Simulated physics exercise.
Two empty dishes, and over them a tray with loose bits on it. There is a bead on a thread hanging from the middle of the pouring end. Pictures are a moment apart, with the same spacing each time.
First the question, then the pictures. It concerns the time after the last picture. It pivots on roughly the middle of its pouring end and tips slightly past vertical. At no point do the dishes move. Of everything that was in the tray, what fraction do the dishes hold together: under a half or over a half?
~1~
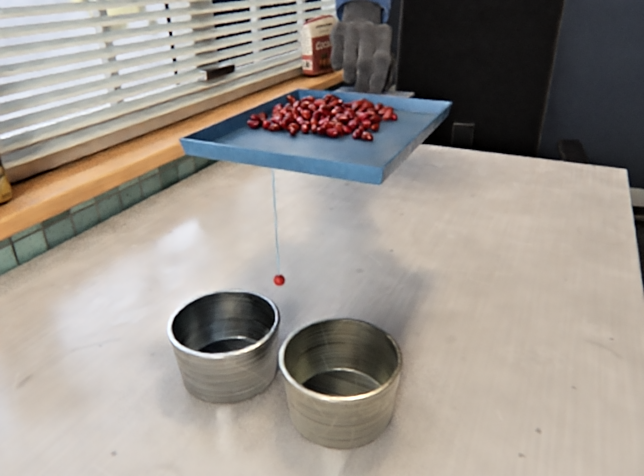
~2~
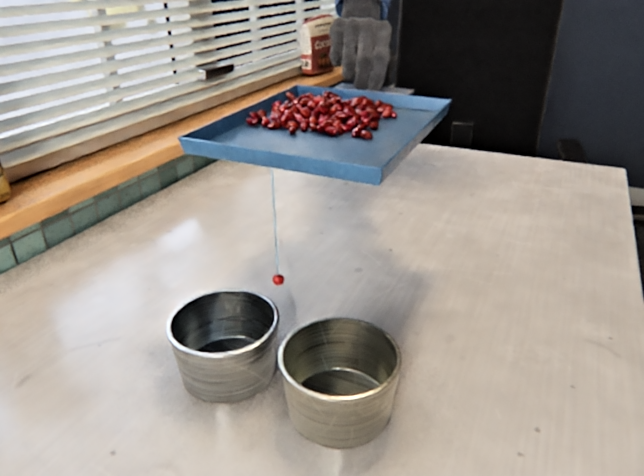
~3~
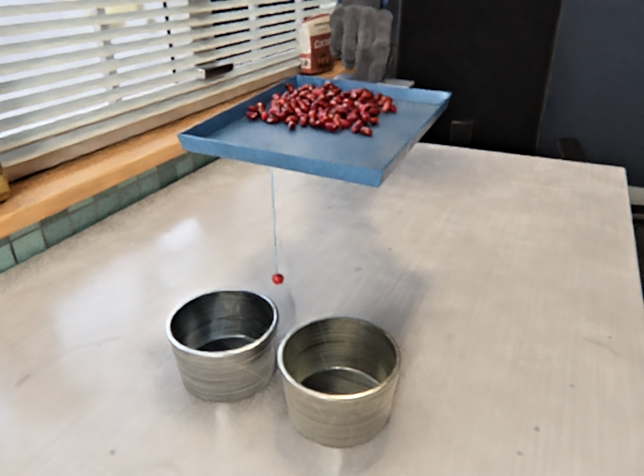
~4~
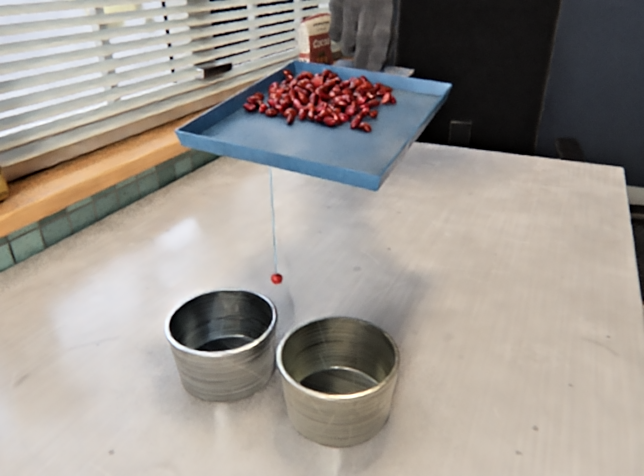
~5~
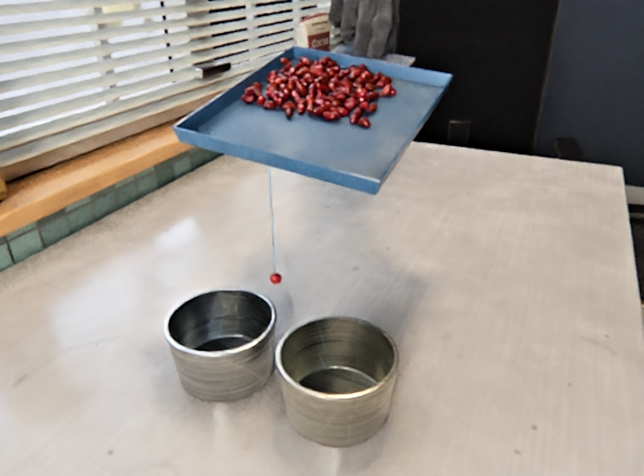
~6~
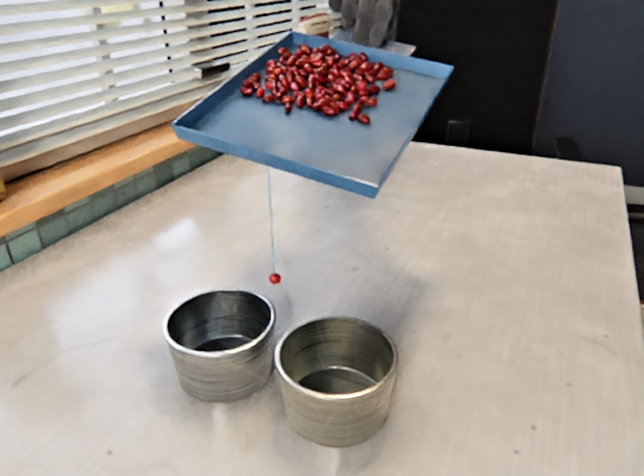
Together they hold under a half.
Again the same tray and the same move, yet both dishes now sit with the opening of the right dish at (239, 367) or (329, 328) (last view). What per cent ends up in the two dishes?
You'd get near 0 per cent and afterwards near 60 per cent.
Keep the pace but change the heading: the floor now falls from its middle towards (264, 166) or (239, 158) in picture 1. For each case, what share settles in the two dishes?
Shares, approx.: 70 %, then 30 %.
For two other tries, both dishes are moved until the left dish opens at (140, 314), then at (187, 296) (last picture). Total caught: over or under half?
Well, the minor share the first time and the minor share the second time.
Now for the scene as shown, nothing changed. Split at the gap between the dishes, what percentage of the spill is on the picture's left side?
Around 0 per cent, give or take.
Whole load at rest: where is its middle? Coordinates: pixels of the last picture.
Roughly at (361, 367).
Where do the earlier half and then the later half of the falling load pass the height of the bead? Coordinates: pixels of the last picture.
Roughly at (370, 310) first, and then at (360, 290).
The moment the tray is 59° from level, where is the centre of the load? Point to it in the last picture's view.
Close to (348, 177).
Soon, tray tipped steeply; most on the tray; a small part in the right dish; a stray few outside both; about a quarter in the air.
A while on, tray tipped right over; about a quarter on the tray; about a quarter in the right dish; a stray few in the left dish; about a quarter outside both; about a quarter in the air.
Towards the end, tray tipped past a quarter turn; about a third in the right dish; a stray few in the left dish; about two thirds outside both.
Finally, tray tipped past a quarter turn; about a third in the right dish; a stray few in the left dish; about two thirds outside both.
